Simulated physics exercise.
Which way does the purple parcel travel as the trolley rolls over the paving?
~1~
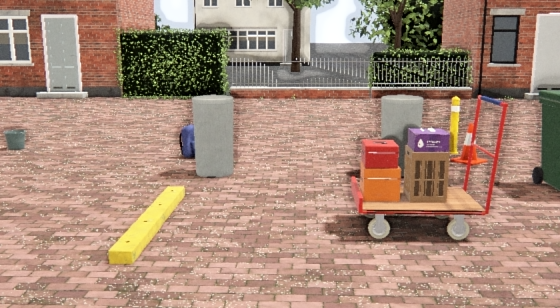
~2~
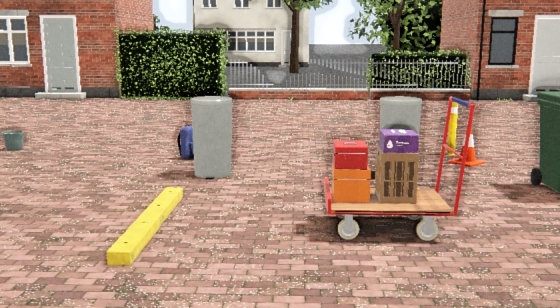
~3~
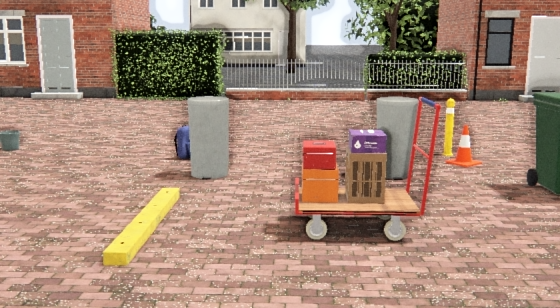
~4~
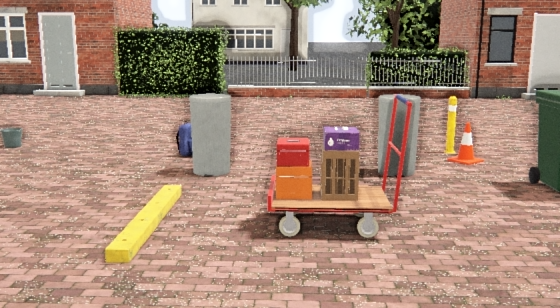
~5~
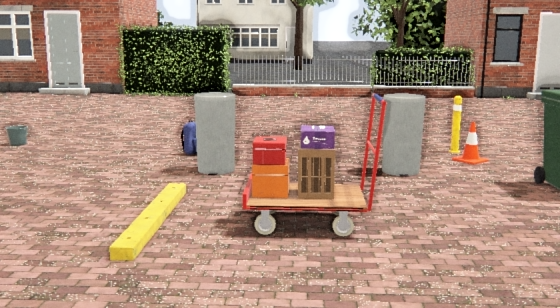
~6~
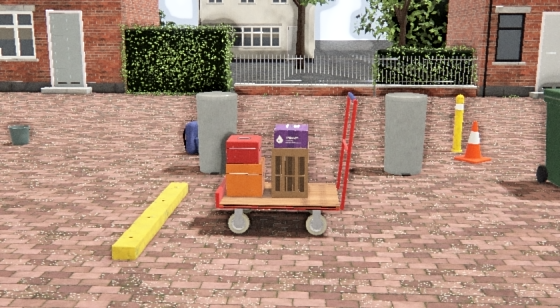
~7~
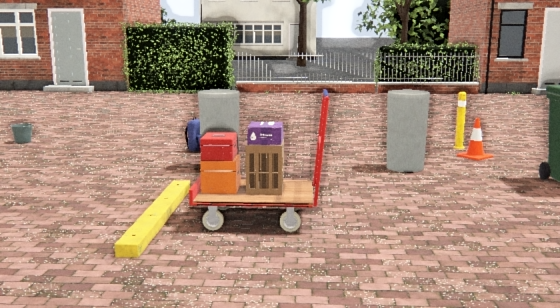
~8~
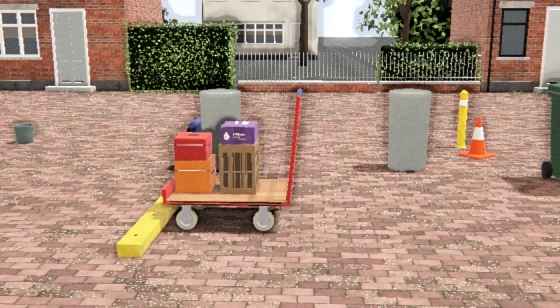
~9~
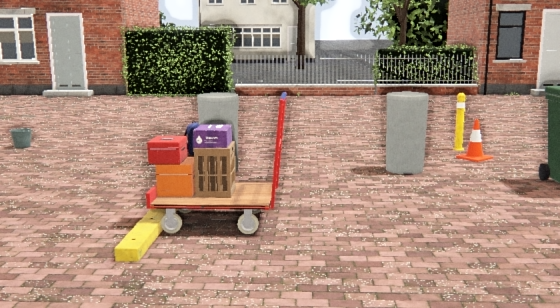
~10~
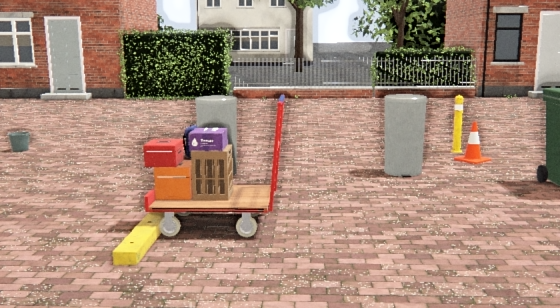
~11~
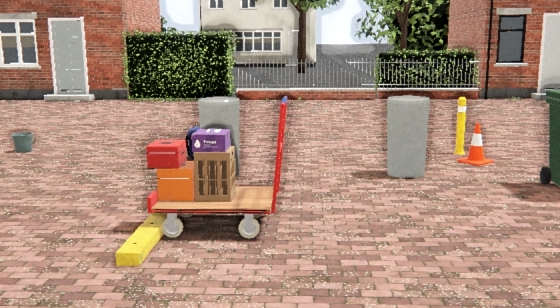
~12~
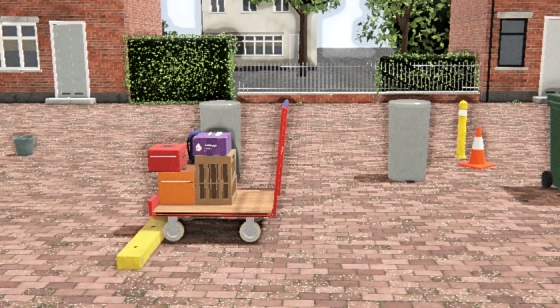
The purple parcel travels to the left, riding on top of the brown crate until the trolley stops at the yellow kerb.
